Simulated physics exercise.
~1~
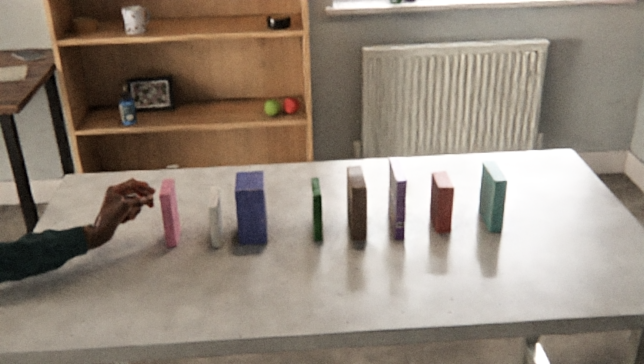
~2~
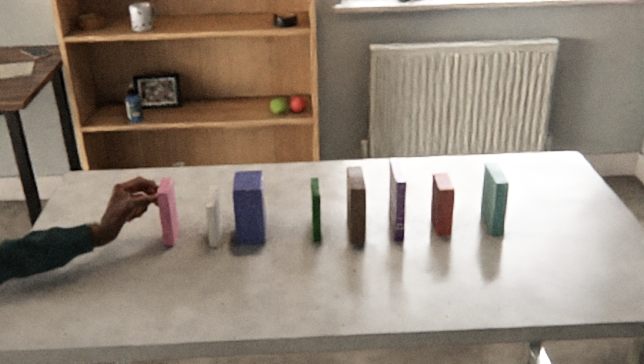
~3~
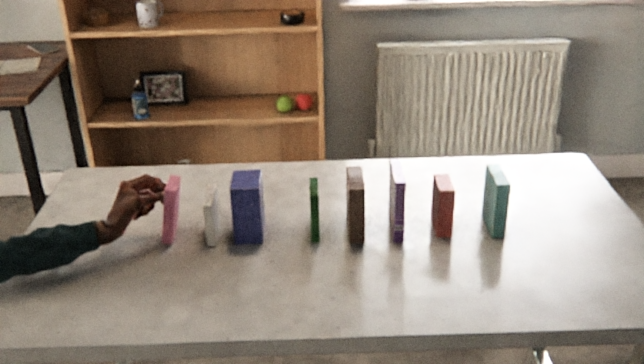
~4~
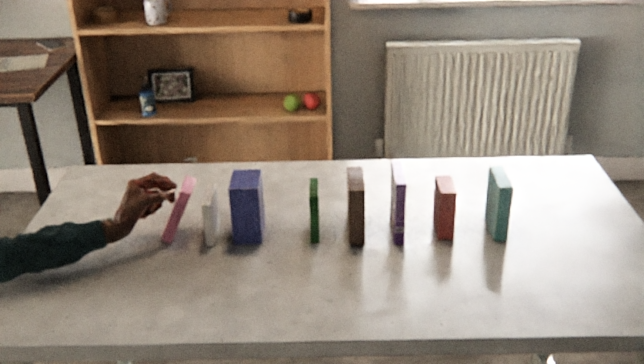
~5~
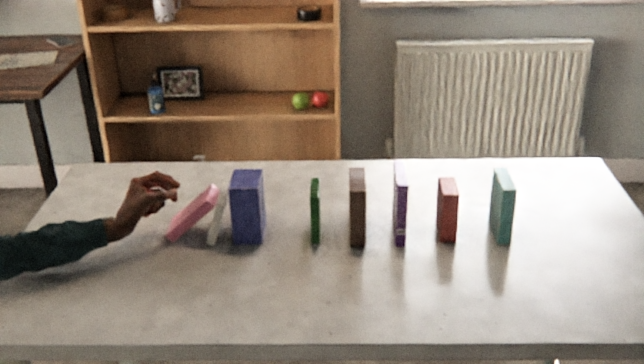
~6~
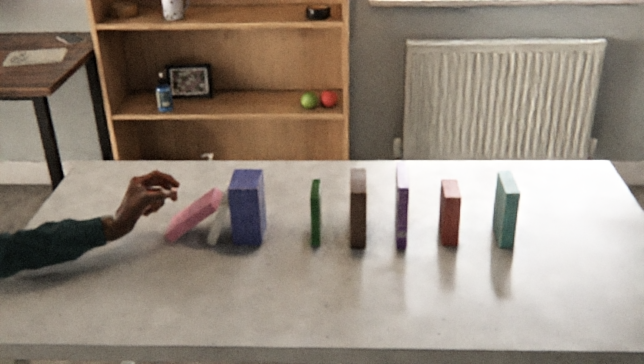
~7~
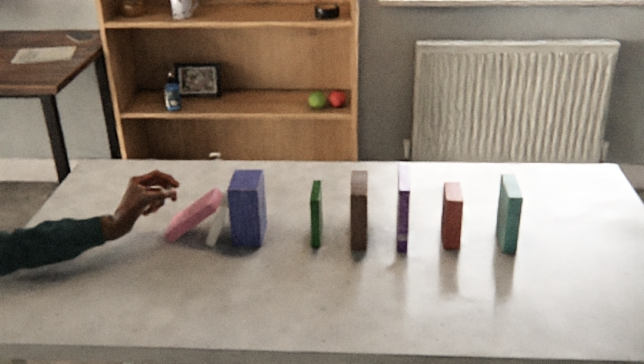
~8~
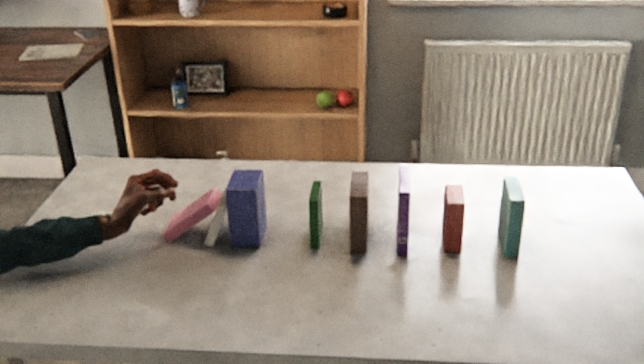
On a grey table in front of a bookshelf and a radiator, a hand tipped the pink block rightward into the small white one, which leaned against the blue block and stopped there, leaving the blue block and the five beyond it standing.
